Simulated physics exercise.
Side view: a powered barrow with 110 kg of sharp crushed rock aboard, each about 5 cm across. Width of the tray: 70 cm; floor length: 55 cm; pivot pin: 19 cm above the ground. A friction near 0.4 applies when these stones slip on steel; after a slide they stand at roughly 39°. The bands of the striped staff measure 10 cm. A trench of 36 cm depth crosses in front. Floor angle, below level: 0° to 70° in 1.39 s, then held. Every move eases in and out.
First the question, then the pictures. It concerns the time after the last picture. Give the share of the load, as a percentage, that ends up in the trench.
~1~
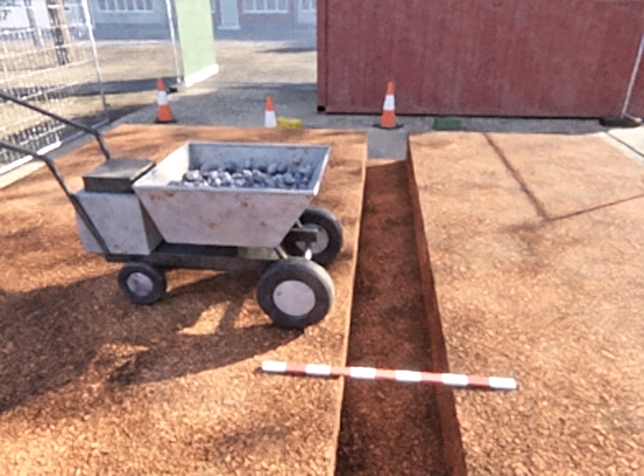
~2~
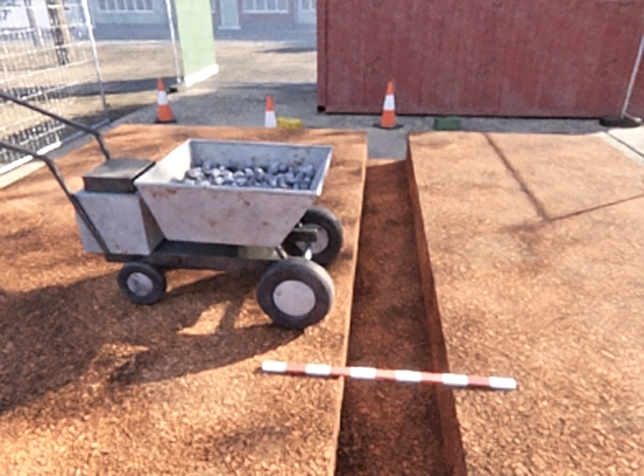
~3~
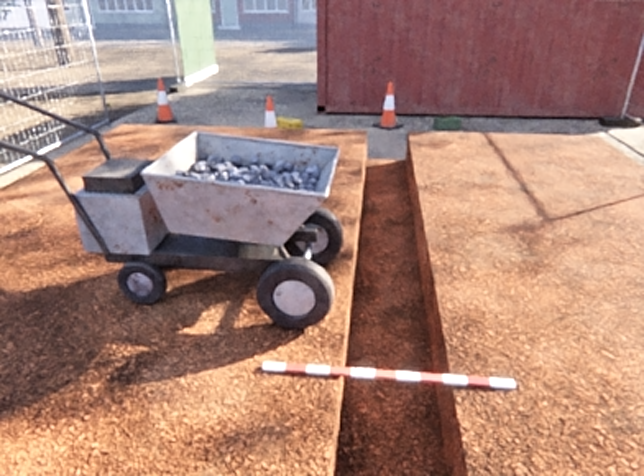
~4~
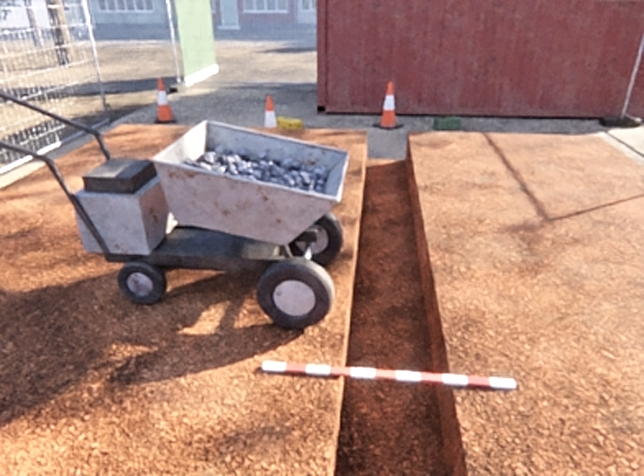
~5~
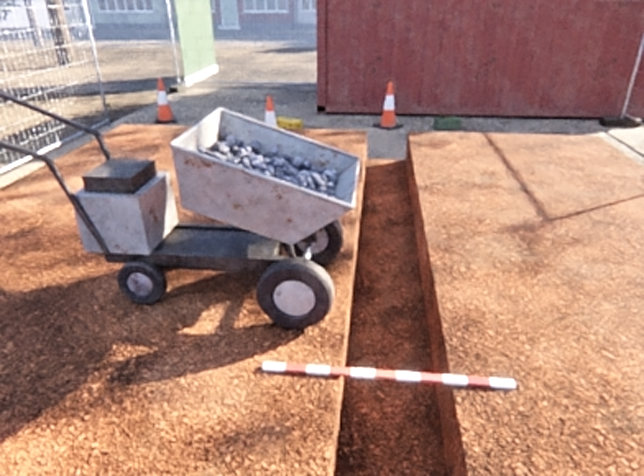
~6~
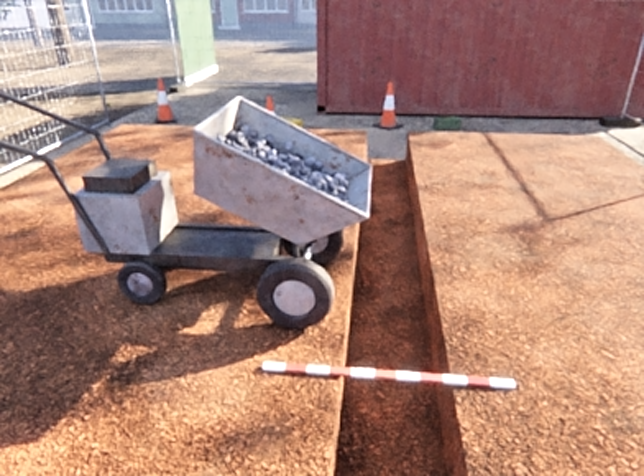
43 %.
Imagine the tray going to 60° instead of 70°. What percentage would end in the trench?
I'd guess some 10 in a hundred.
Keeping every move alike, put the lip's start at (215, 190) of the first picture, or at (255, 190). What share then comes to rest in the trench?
The first gives about 50 percent and the second about 60 percent.
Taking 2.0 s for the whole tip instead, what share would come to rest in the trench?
In that case some 50 per cent.
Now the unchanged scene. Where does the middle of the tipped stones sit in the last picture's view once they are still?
Resting centre: About (421, 341).
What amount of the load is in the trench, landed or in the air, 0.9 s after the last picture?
Something like 5 in a hundred.
Then, 0.5 s after the last picture the floor is at 59°, 100 % in the tray; the foremost stones are at (391, 245).
Then, 0.9 s after the last picture the floor is at 70°, 90 % in the tray, 7 % in the trench, 3 % past the trench; the foremost stones are at (461, 293).
Then, 1.3 s after the last picture the floor is at 70°, 67 % in the tray, 17 % in the trench, 15 % past the trench; the foremost stones are at (516, 302).
Then, 3.2 s after the last picture the floor is at 70°, 39 % in the tray, 43 % in the trench, 18 % past the trench; the foremost stones are at (535, 285).
